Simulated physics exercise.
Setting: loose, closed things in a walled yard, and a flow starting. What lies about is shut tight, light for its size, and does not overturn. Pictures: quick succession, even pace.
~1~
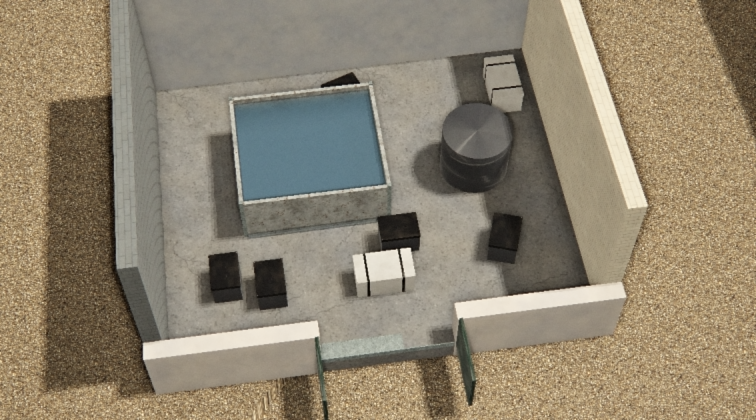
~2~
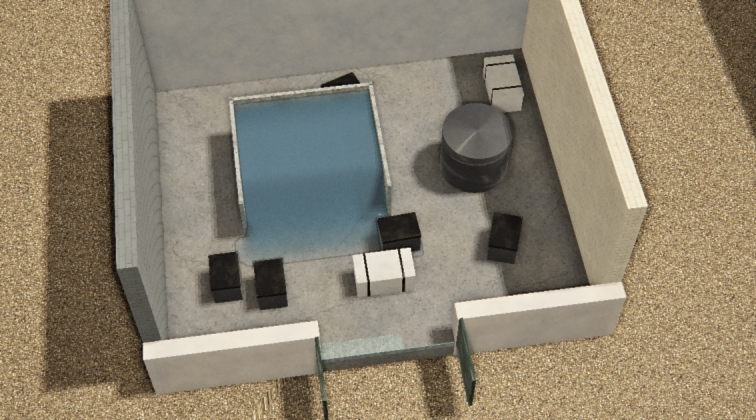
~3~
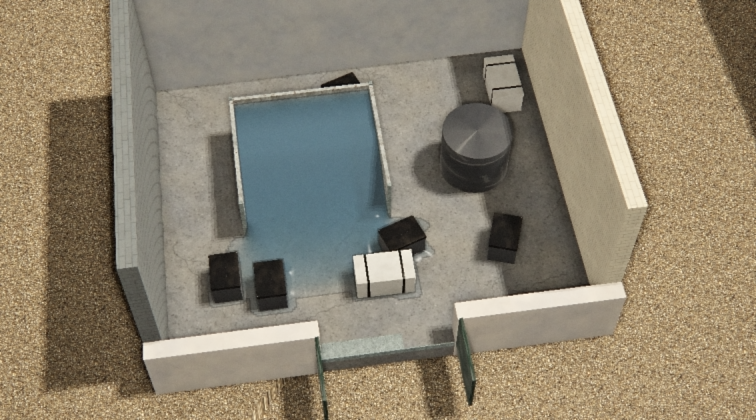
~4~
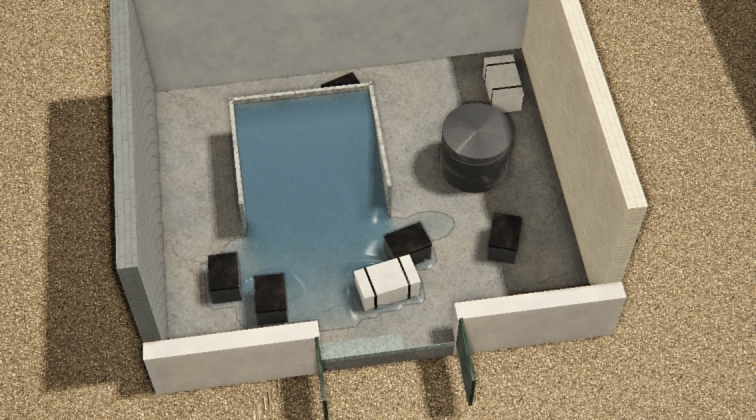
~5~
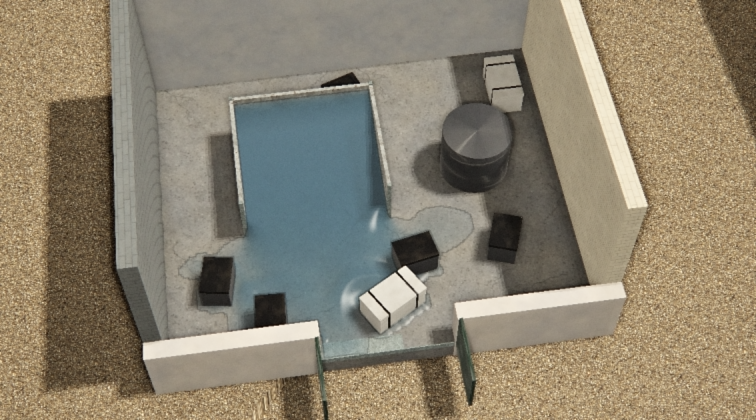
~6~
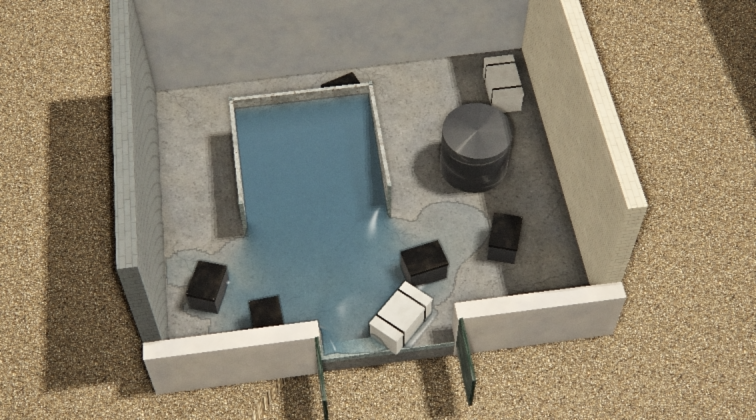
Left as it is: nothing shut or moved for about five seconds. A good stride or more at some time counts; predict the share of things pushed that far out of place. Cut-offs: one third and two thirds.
It is a middling share of a third to two thirds.
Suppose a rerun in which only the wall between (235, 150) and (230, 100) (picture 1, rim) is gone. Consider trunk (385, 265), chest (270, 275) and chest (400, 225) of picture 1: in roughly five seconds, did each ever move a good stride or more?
In the order asked: Never gets that far, then goes the distance, then never gets that far.
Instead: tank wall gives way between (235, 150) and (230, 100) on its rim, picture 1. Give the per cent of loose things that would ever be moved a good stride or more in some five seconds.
60 per cent or thereabouts.
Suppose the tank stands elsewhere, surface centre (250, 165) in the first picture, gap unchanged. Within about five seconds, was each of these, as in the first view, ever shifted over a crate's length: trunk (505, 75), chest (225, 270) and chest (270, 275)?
The three, one by one: Short of that, past that mark and past that mark.
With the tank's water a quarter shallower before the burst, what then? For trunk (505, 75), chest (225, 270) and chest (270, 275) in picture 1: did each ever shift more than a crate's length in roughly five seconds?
Well, one by one: Not carried that far, carried that far, carried that far.
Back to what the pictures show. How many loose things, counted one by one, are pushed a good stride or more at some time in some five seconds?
I get 4.
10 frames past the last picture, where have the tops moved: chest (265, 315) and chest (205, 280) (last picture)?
(183, 292) and (199, 246).
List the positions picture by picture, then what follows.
A trunk at (384, 265) rests on the ground; a chest at (399, 226) rests on the ground; 0 of 7 have shifted, in the first picture.
A trunk at (384, 265) rests on the ground; a chest at (399, 227) rests on the ground; 0 of 7 have shifted, in the second picture.
A trunk at (384, 267), on the bottom; a chest at (402, 233), on the bottom, close to its start; 1 of 7 have shifted, in the third picture.
A trunk at (387, 276), on the bottom, close to its start; a chest at (408, 240) rests on the ground, close to its start; 3 of 7 have shifted, in the fourth picture.
A trunk at (393, 293), on the bottom, a stride from its start; a chest at (415, 248), on the bottom, a stride from its start; 4 of 7 have shifted, in the fifth picture.
A trunk at (401, 311), on the bottom, a stride from its start; a chest at (425, 257), on the bottom, a stride from its start; 4 of 7 have shifted, in the sixth picture.
A moment on, 4 of 7 are well off their spots; 1 afloat.
Next, 4 of 7 are well off their spots; 2 afloat.
Later, 4 of 7 are well off their spots; 2 afloat.
In the end, 4 of 7 are well off their spots, and 4 have been at some point; 2 afloat.
